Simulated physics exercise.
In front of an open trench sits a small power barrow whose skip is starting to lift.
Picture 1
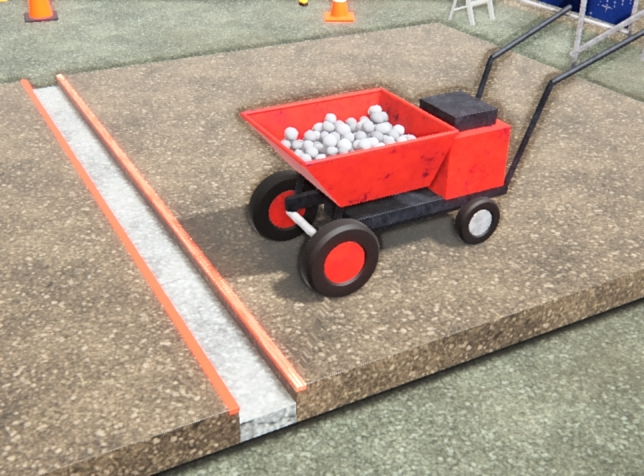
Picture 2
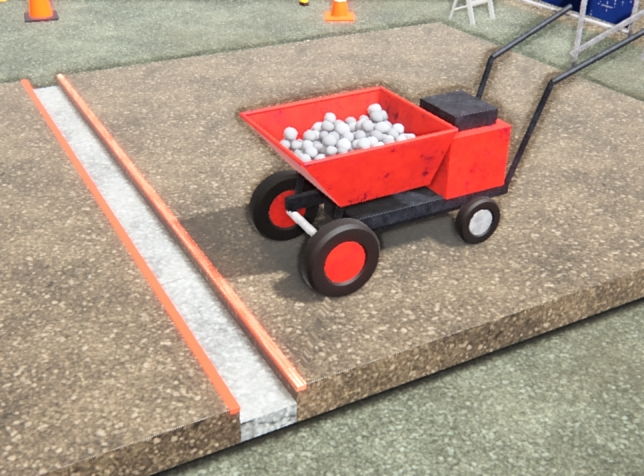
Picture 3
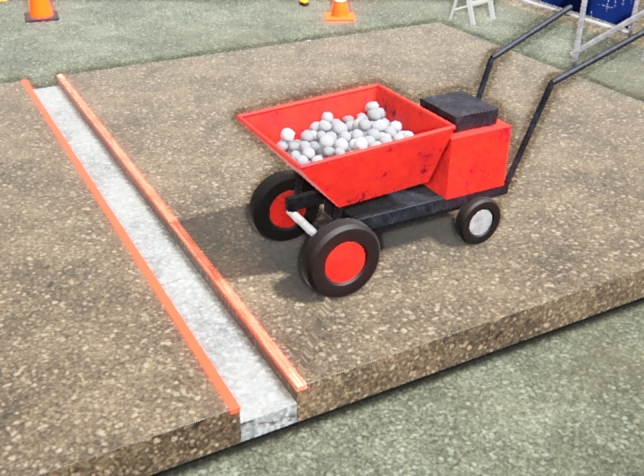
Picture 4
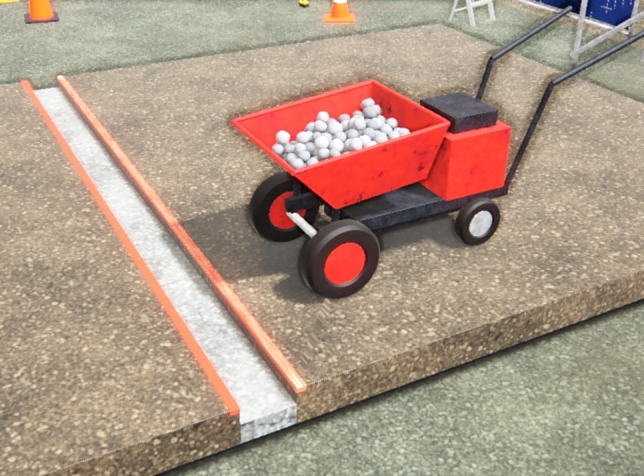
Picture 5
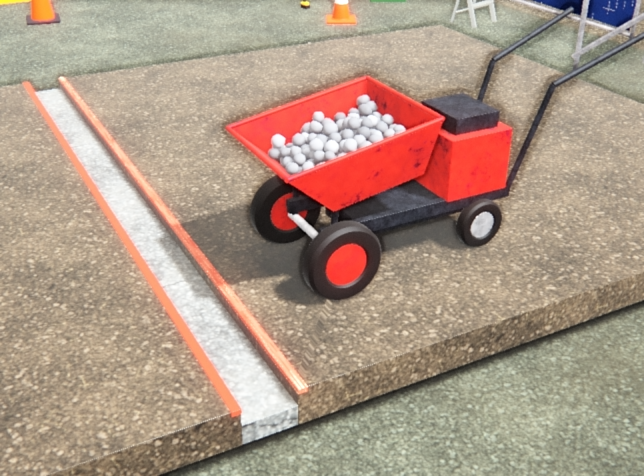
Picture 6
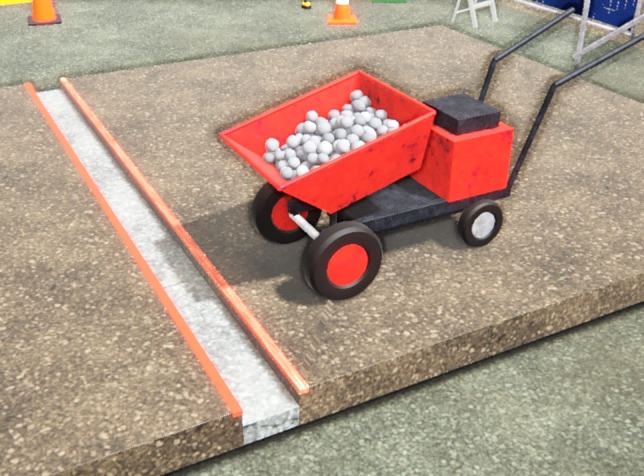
The clip shows a small red power barrow loaded with round, pale cobbles on a brown slab beside a narrow, orange-edged trench. Its skip sits level at first, then gradually tilts toward the left while the wheels stay in place.
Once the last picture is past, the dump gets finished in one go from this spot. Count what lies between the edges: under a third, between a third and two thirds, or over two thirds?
Partly in, a third to two thirds.
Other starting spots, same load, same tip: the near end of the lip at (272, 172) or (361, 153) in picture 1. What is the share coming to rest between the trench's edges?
First try: Around 0 %; second try: Around 50 %.
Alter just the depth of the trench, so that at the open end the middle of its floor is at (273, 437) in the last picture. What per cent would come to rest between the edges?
It comes out near 70 percent.
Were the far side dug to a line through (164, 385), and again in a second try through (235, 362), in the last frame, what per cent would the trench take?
Well, it'd be something like 80 per cent the first time and 10 per cent the second.
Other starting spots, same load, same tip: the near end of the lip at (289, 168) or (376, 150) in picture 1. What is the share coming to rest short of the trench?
Roughly 0 and 30 percent respectively.
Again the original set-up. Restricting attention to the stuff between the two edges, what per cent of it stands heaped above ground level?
About 30 in a hundred.
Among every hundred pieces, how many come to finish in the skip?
Roughly 20 %.
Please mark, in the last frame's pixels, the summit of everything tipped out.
Peak at rest, last frame: Around (151, 292).
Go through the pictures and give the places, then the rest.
Lip of the skip near (305, 165), level; top of the load near (360, 138), round cobbles; first edge of the trench near (271, 347); far edge near (208, 367), the trench under half as wide as the skip, and shallow for its width, in the first frame.
Lip of the skip near (304, 165), level; top of the load near (359, 137), in the second frame.
Lip of the skip near (300, 168), tipped barely; top of the load near (357, 137), in the third frame.
Lip of the skip near (294, 173), tipped a little; top of the load near (362, 137), in the fourth frame.
Lip of the skip near (288, 180), tipped a little; top of the load near (372, 136), in the fifth frame.
Lip of the skip near (280, 188), tipped clearly; top of the load near (375, 124); first edge of the trench near (274, 350); far edge near (211, 370), in the sixth frame.
Shortly afterwards, skip tipped steeply; the whole lot in the skip.
Next, skip tipped right over; the bulk in the skip; near a quarter in or heaped over the trench; a little beyond it; only a few falling.
Some moments later, skip tipped right over; near a quarter in the skip; near a third in or heaped over the trench; near a third beyond it.
In the end, skip tipped right over; near a quarter in the skip; near half in or heaped over the trench; near a third beyond it.
